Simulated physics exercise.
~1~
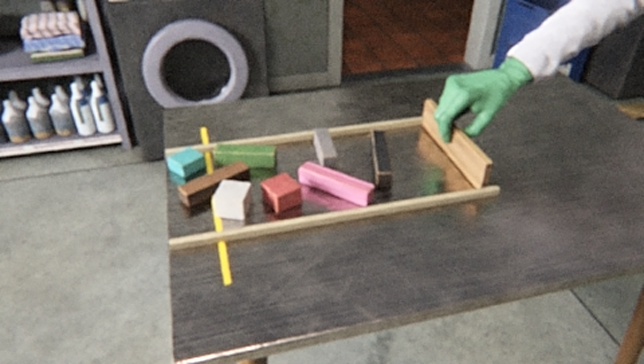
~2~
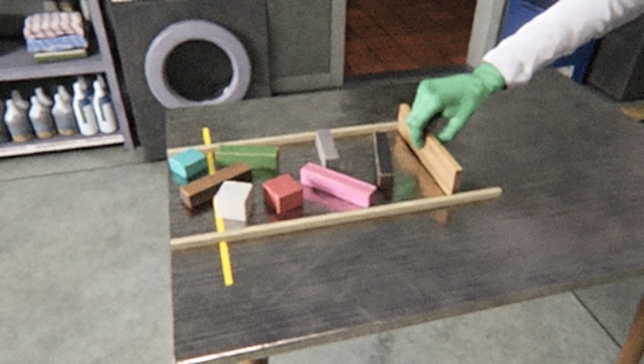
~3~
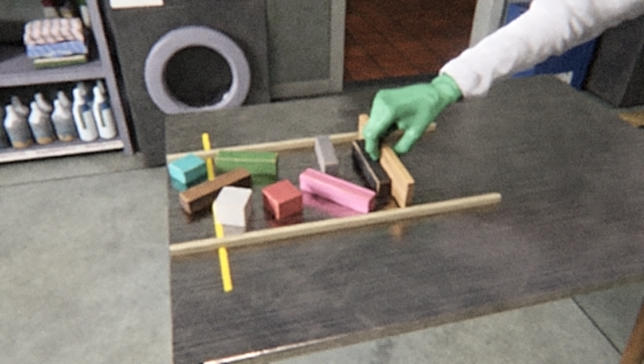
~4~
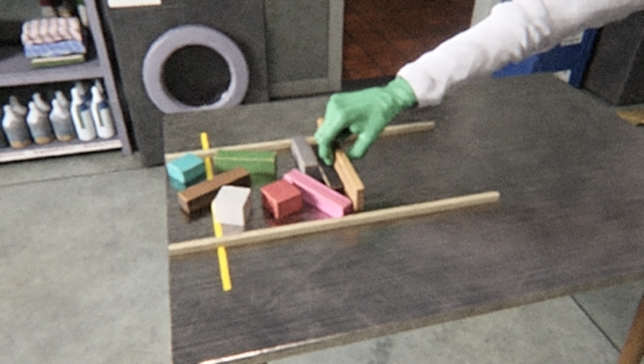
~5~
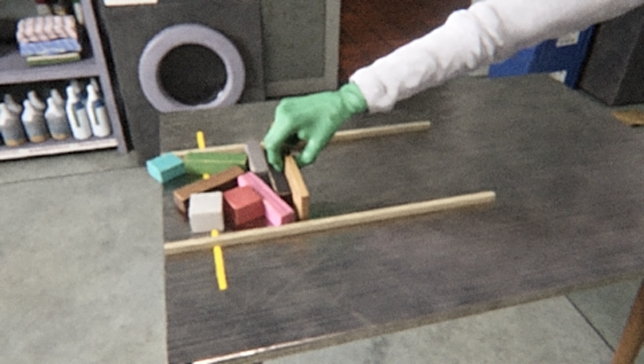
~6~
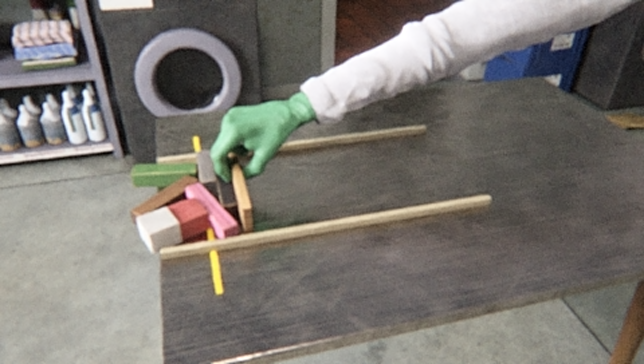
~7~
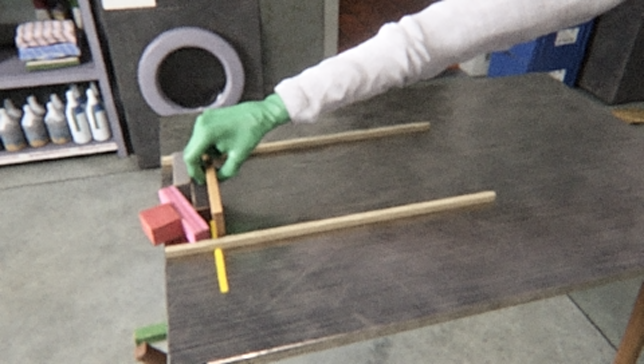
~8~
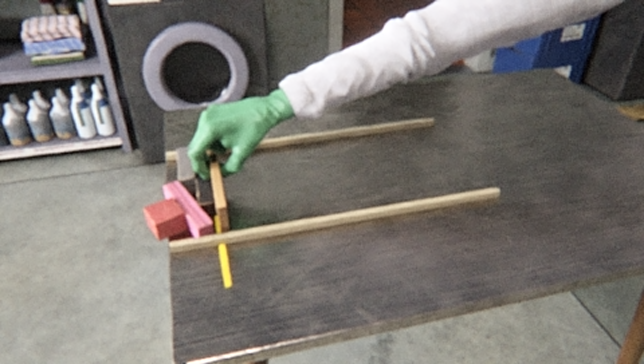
A board pushed left by a gloved hand sweeps several blocks off the table's end.
